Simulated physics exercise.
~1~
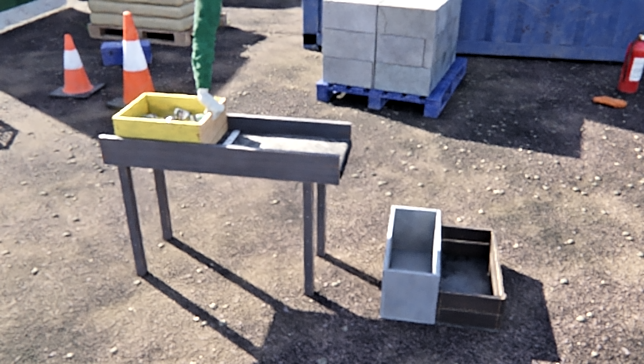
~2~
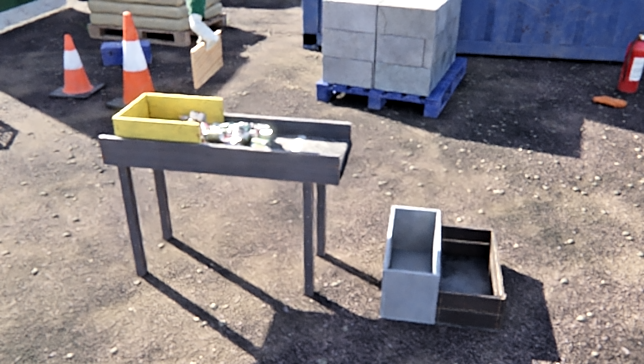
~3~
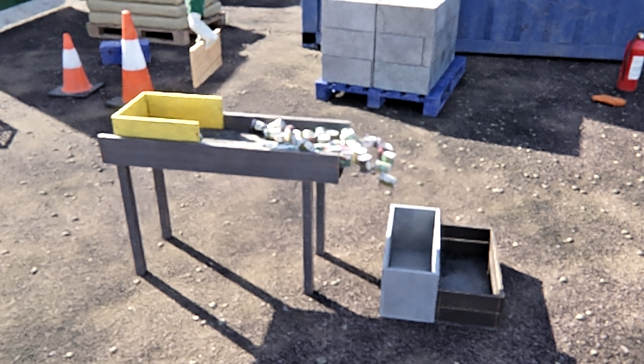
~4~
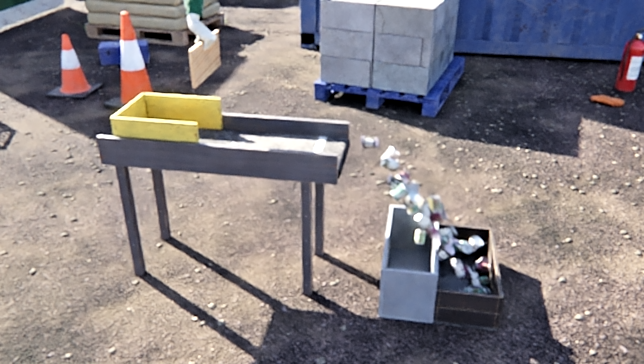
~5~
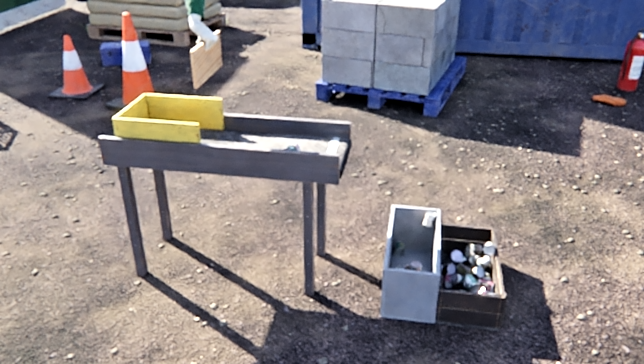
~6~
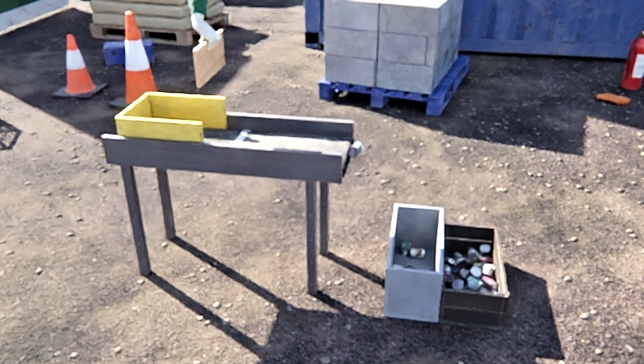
A loose heap of small tins sits in a yellow pen at the left end of a raised dark belt, held back by an upright gate. A green-sleeved arm with a pale glove lifts the gate clear, and the tins slide out to the right along the belt. They spill off the far end in a scattered stream and tumble down toward two open boxes on the ground. Most drop into the black tub, while a few land in the grey box beside it. The tins settle there as one last straggler tips off the belt's end, still falling.
